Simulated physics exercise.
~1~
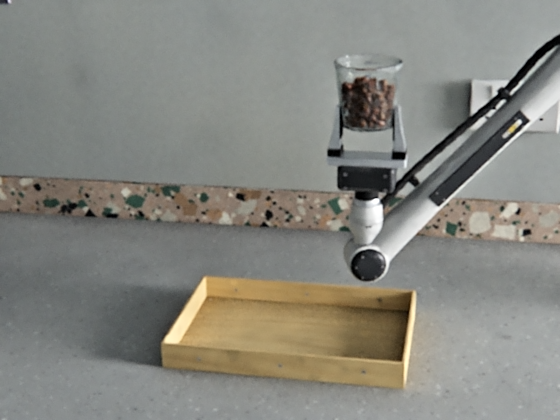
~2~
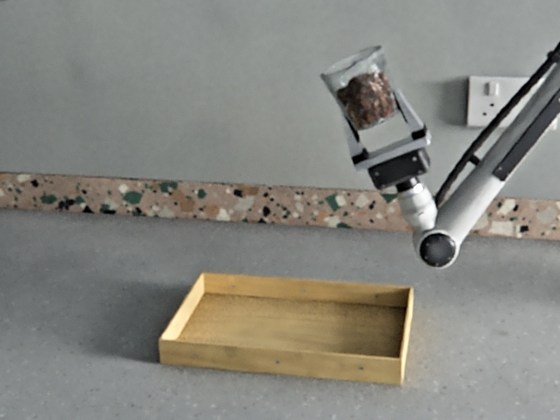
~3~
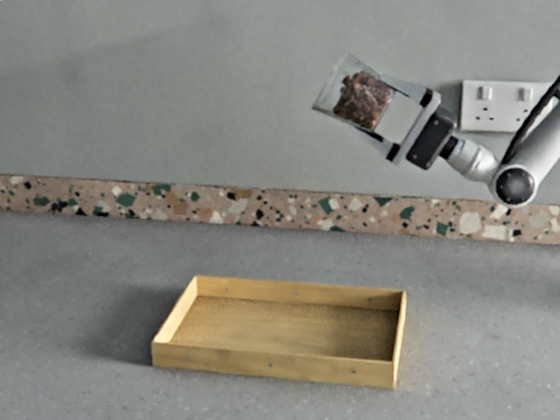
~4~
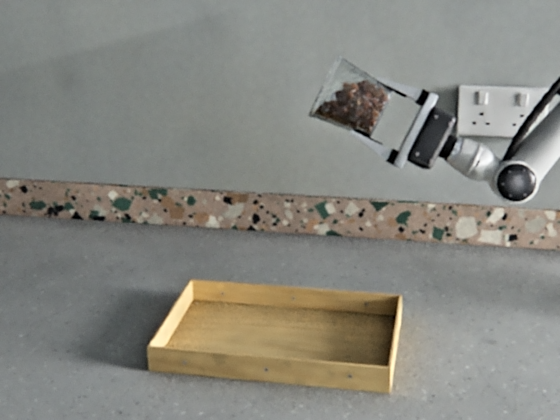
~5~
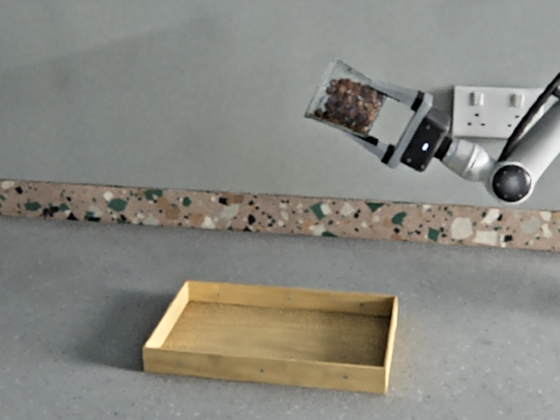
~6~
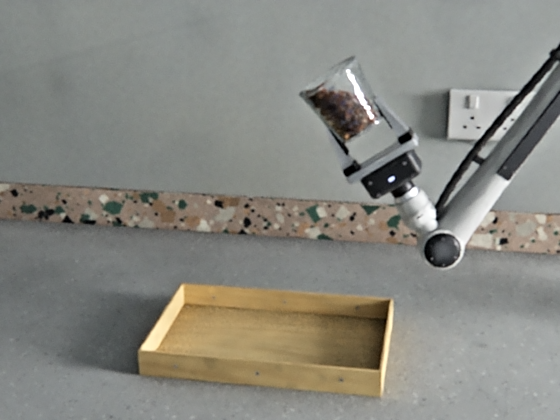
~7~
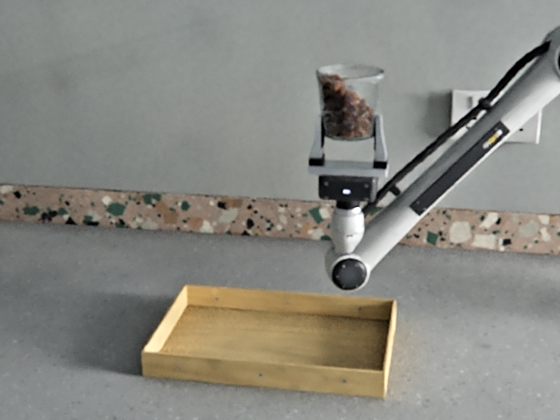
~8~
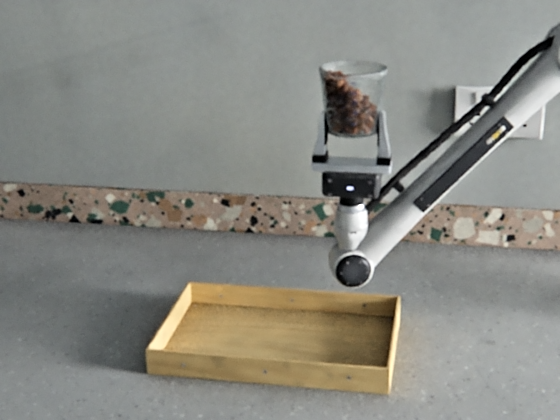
The footage shows a robotic arm holding a clear tumbler of brown pellets above a shallow wooden tray, tipping it to the left until it lies nearly on its side, then turning it back upright, with the pellets still inside and the tray empty.
